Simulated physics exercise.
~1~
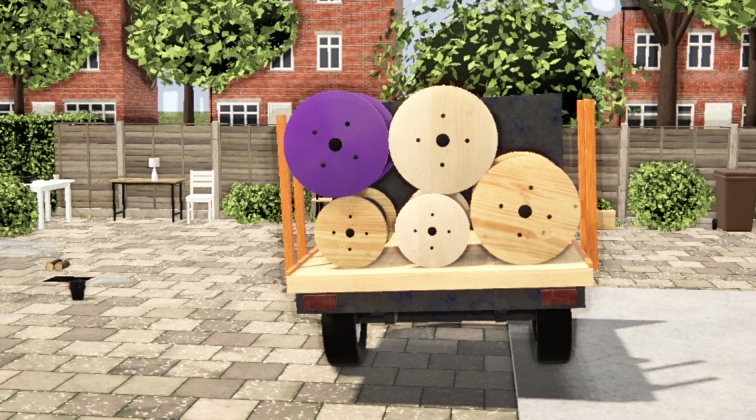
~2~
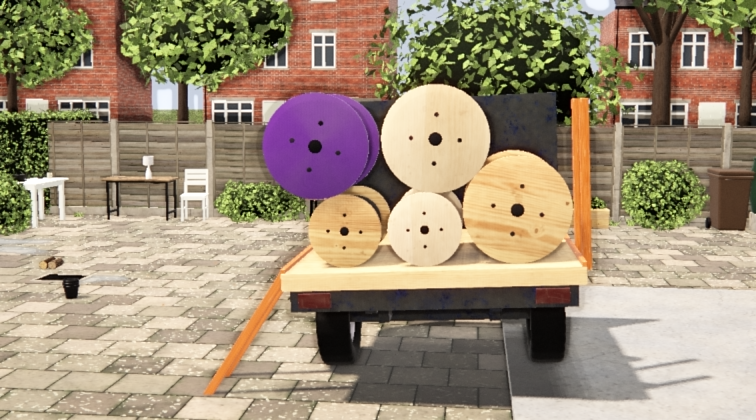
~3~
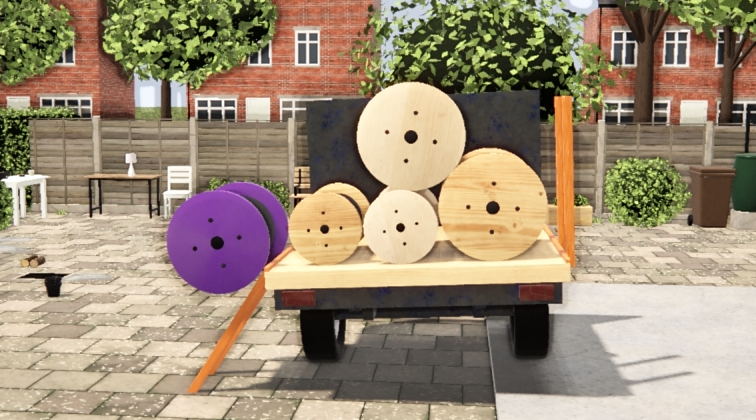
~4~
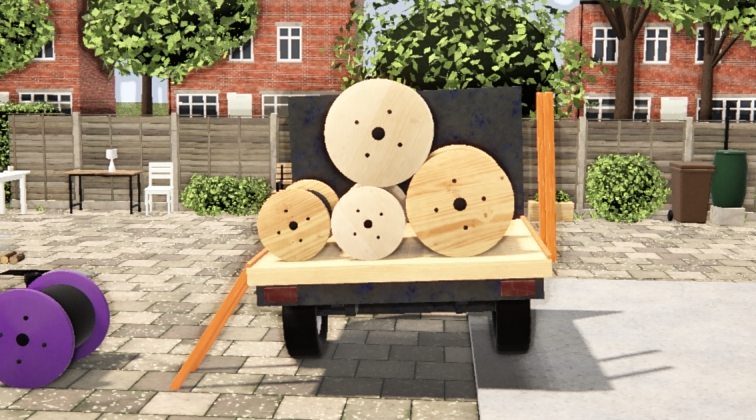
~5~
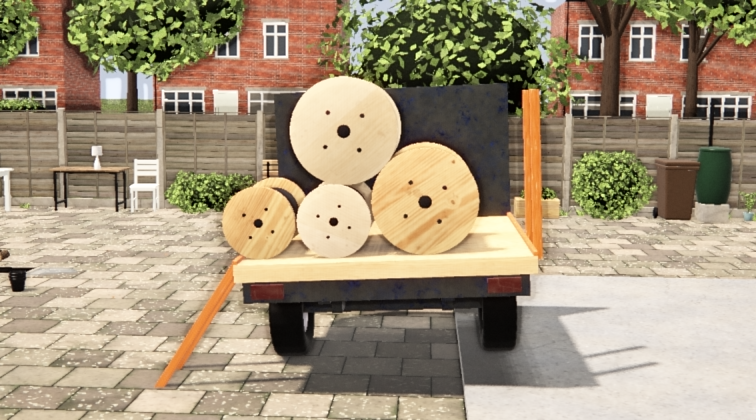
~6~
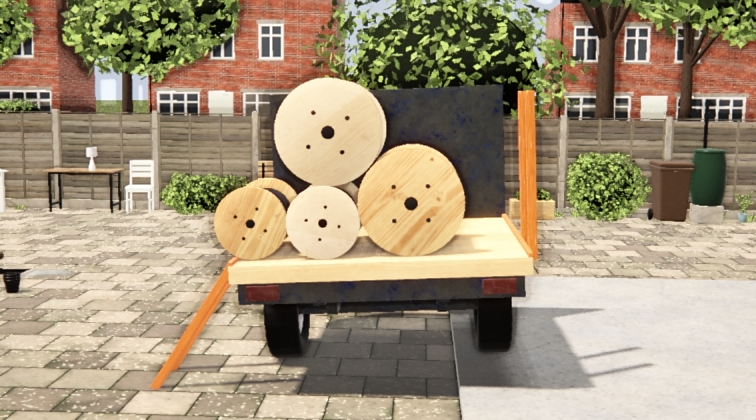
On a paved yard, a trailer's left posts drop and the purple reel rolls off leftward.
